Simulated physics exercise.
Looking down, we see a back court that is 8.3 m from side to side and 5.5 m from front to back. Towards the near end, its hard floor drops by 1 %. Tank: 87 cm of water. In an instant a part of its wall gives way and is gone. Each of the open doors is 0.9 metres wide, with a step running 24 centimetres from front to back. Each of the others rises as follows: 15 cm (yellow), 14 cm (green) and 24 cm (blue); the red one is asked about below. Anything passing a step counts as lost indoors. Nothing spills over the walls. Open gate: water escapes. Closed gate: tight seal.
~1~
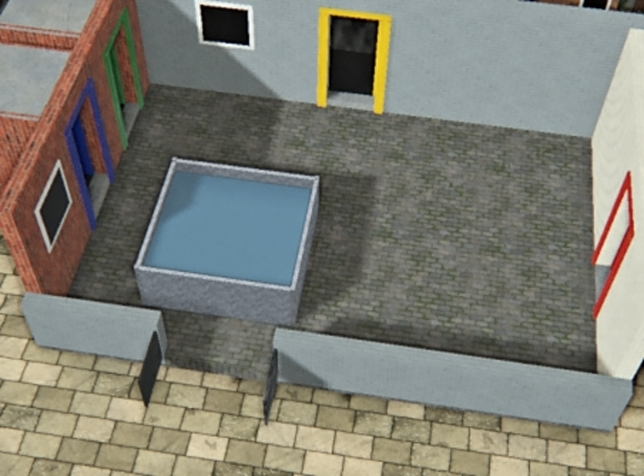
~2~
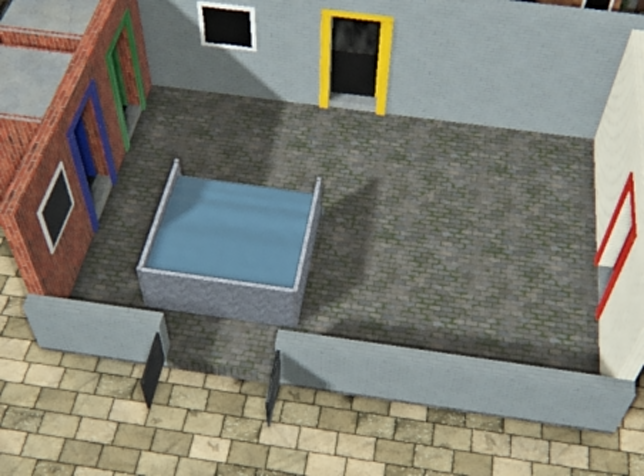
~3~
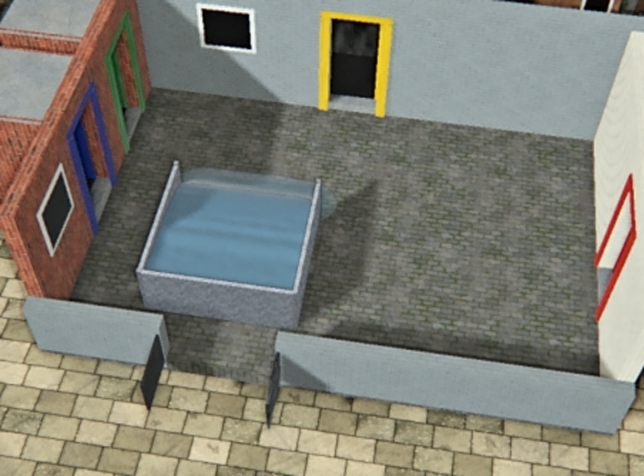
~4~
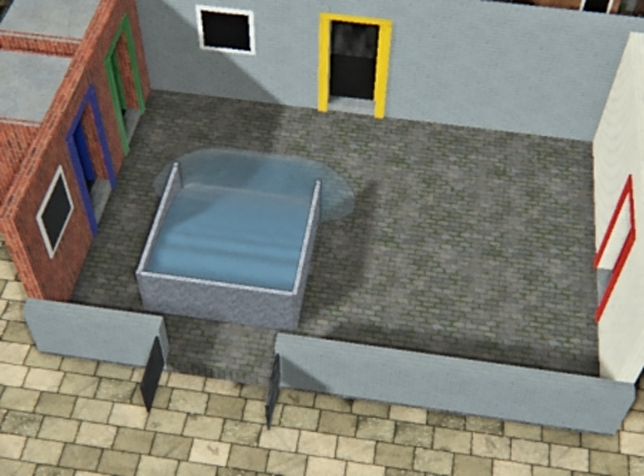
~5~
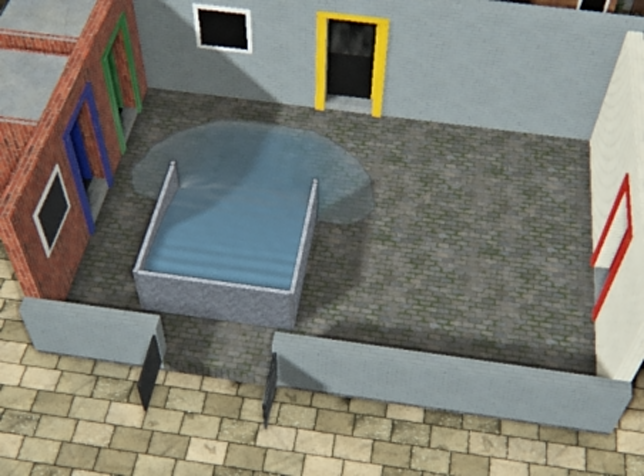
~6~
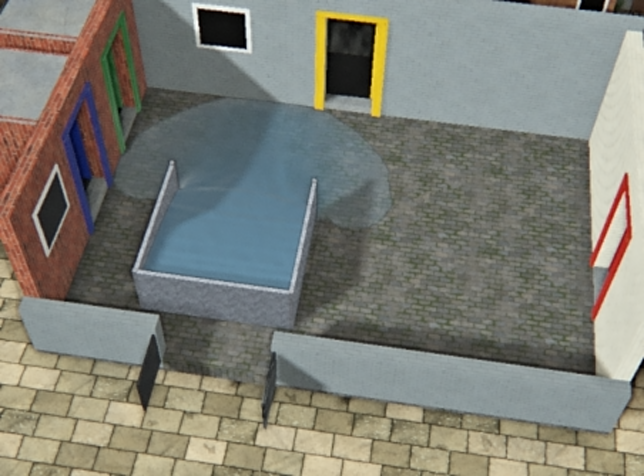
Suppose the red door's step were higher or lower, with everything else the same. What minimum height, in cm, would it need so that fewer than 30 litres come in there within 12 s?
About 8 cm.
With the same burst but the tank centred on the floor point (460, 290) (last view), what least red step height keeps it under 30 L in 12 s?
9.0 cm or thereabouts.
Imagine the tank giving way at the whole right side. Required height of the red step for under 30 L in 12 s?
A minimum of about 32 cm.
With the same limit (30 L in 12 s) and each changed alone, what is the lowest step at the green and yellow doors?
You'd want about 26 centimetres at green and about 30 centimetres at yellow.
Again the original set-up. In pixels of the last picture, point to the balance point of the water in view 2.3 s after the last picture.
About (273, 168).
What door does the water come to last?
The answer is the red door.
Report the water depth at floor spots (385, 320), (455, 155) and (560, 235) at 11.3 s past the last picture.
First spot about 6 cm, second about 7 cm, third about 8 cm.
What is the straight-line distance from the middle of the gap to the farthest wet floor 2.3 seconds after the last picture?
Near 6.4 metres, give or take.
Then, 0.7 s after the last picture water covers 30 % of the floor, deepest (52 cm) near (268, 105); it has not reached the red door.
Then, 2.3 s after the last picture water covers 45 % of the floor, deepest (38 cm) near (156, 91); it has not reached the red door.
Then, 11.3 s after the last picture water covers 100 % of the floor, deepest (14 cm) near (411, 129); 9 cm at the red door, 84 litres in over its 5 cm step.
At the red door as built, the water peaked near 11 cm, 9.1 s after the last picture.
With a step of 6.5 cm, 53 litres would have come in within the 12 s; with 9 cm, 18 litres. So under 30 litres takes about 8 cm.
